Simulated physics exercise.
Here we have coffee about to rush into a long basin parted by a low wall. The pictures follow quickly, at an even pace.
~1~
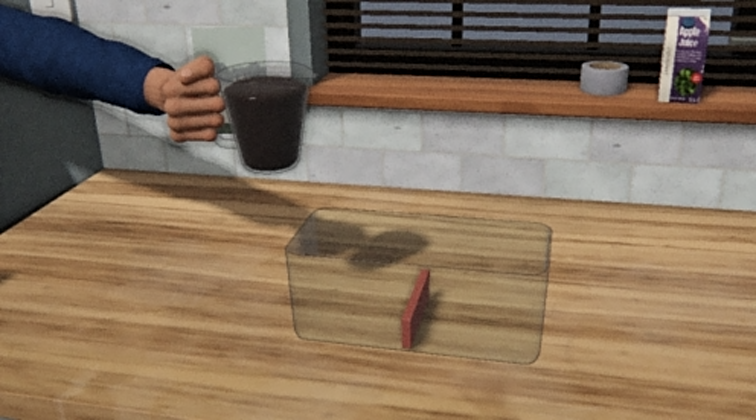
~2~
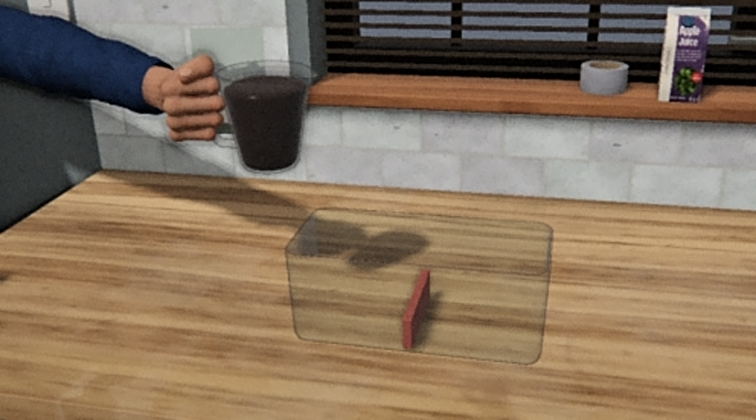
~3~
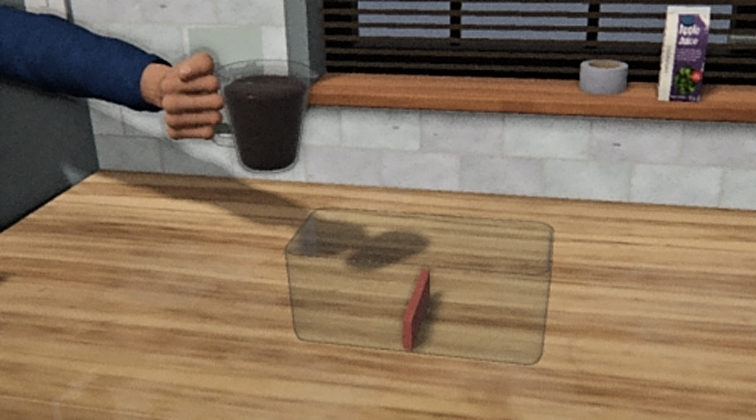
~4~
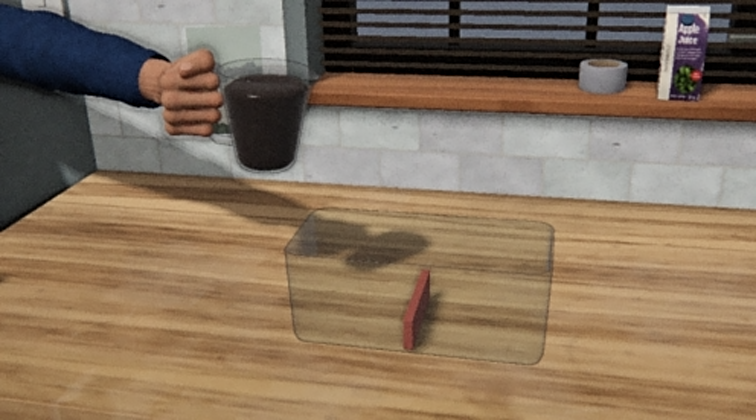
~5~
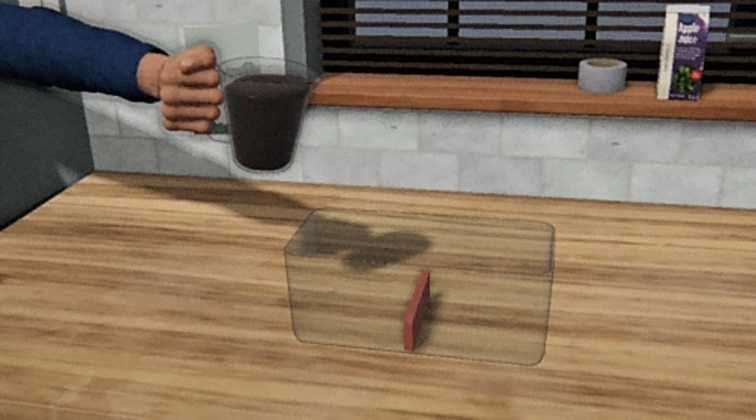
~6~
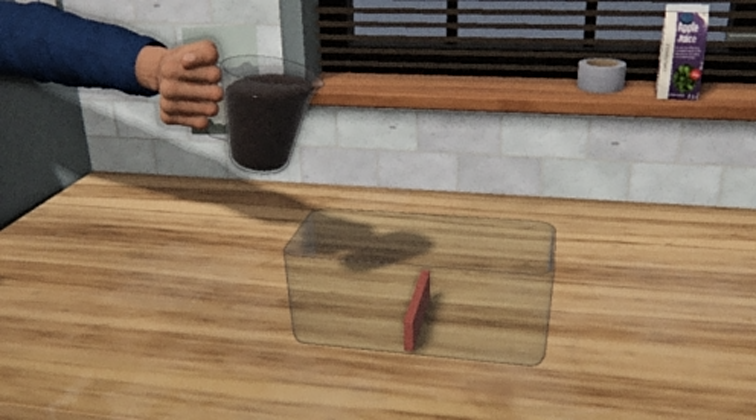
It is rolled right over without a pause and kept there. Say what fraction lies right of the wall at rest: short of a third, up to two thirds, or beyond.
It comes to not even a third.
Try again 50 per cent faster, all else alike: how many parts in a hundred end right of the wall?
Some 5 per cent.
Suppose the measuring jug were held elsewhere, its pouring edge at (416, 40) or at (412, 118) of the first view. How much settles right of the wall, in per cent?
Near 95 % and 95 %.
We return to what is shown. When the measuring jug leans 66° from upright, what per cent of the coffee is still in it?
Roughly 70 in a hundred.
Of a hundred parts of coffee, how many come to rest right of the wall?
Roughly 5 in a hundred.
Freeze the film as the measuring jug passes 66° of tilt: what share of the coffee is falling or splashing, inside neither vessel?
It comes to 20 per cent or so.
A moment on, the measuring jug is tipped part way and 72 per cent is still to pour, 8 is left of the wall and 0 right of it.
Next, the measuring jug is tipped right over and 12 per cent is still to pour, 71 is left of the wall and 1 right of it.
Then the measuring jug is tipped right over and 0 per cent is still to pour, 94 is left of the wall and 4 right of it.
Later the measuring jug is tipped right over and 0 per cent is still to pour, 94 is left of the wall and 4 right of it.
At rest 94 per cent lies left of the wall, 4 right of it and 2 outside.
